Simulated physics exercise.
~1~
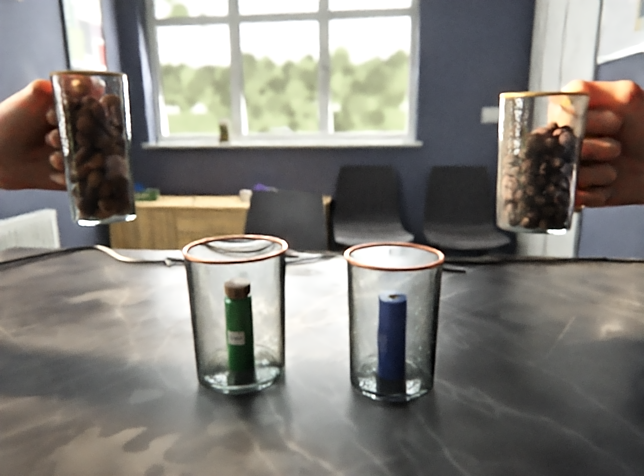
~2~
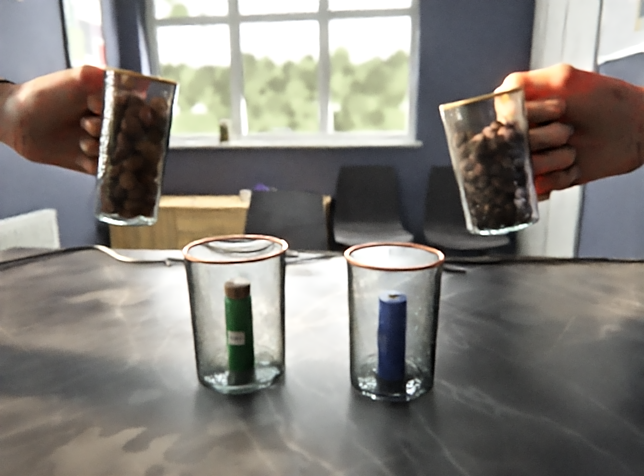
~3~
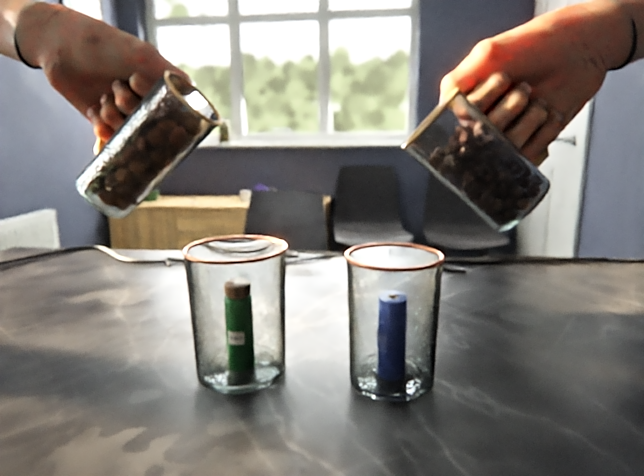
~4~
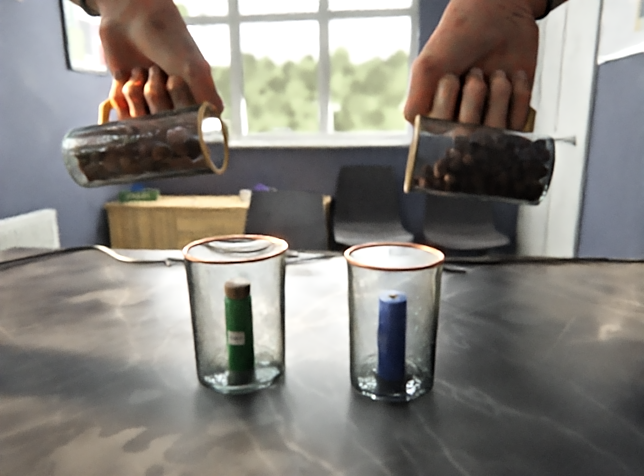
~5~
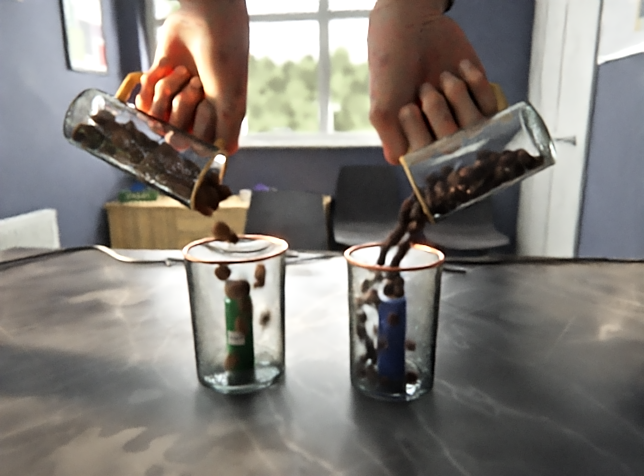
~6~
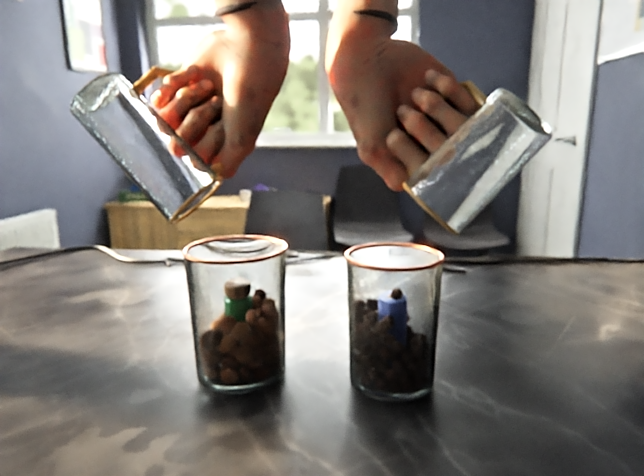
Two hands, one on each side, bring handled glass cups of dark brown, bean-like pieces inward above a dark marbled table, seen from a still, level view. On the table stand two clear glasses with reddish rims, a green cylinder in the left and a blue one in the right, with chairs and a bright window behind. The hands tilt the cups inward until they lie sideways, still full. Then the pieces tumble into both glasses, the right filling sooner. Finally the cups are empty and tipped down, both glasses are about half full, and the green and blue tops still show.
